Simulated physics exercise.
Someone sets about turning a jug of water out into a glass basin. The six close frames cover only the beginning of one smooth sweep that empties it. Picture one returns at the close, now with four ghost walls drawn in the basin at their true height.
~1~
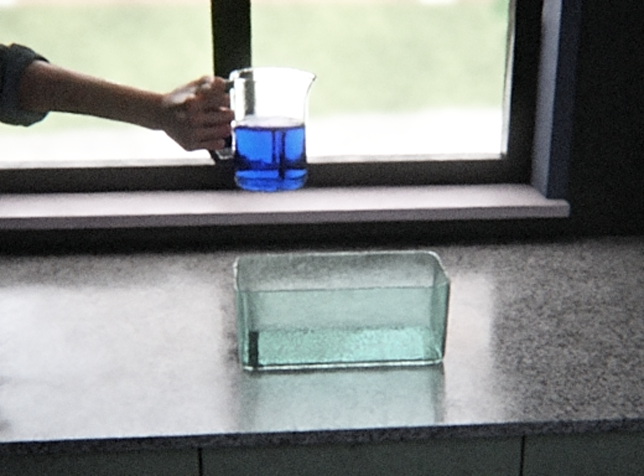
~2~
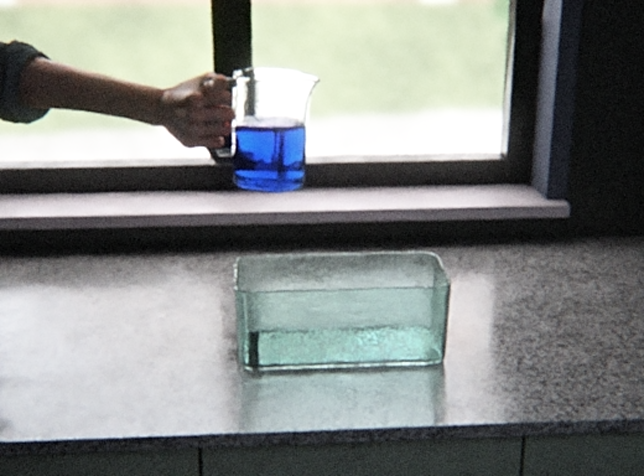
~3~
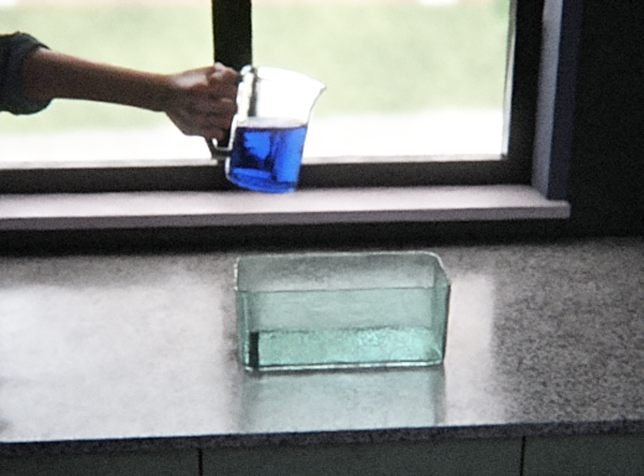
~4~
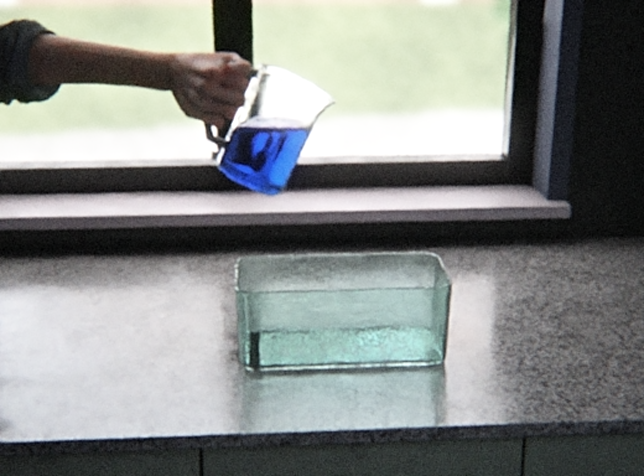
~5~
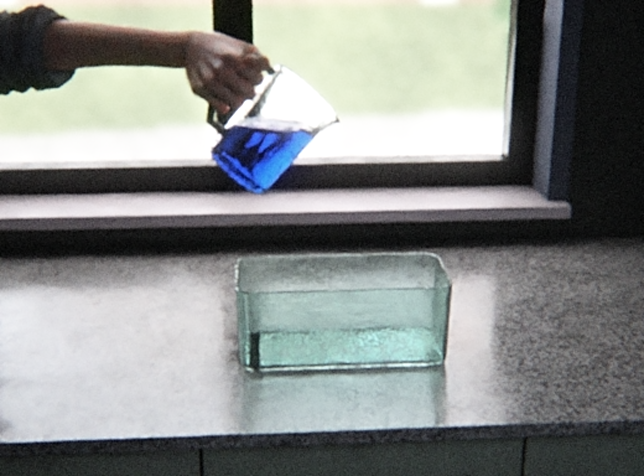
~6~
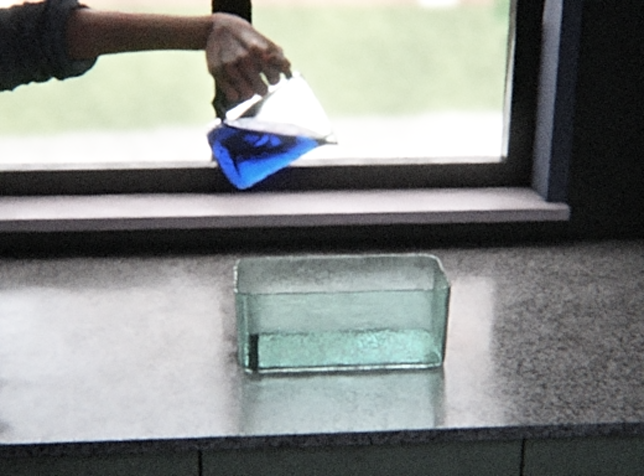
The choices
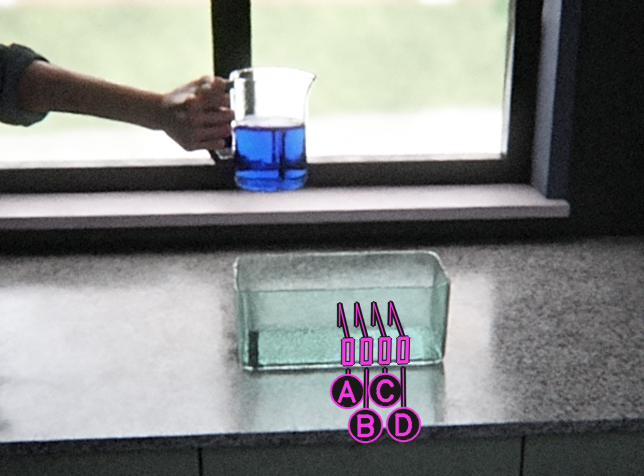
A jug of blue water is tilted steadily rightward by a hand above a glass basin.
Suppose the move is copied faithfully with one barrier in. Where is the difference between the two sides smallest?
Take C.
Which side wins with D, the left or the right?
More ends on the left.
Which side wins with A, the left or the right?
The right one.
On the marked copy, A at (348, 369); B at (366, 369); C at (384, 368); D at (403, 368).
If A is chosen, about 12 % ends left of the wall and 80 % right of it; 8 % is lost outside.
If B is chosen, about 13 % ends left of the wall and 79 % right of it; 8 % is lost outside.
If C is chosen, about 54 % ends left of the wall and 43 % right of it; 3 % is lost outside.
If D is chosen, about 75 % ends left of the wall and 11 % right of it; 14 % is lost outside.
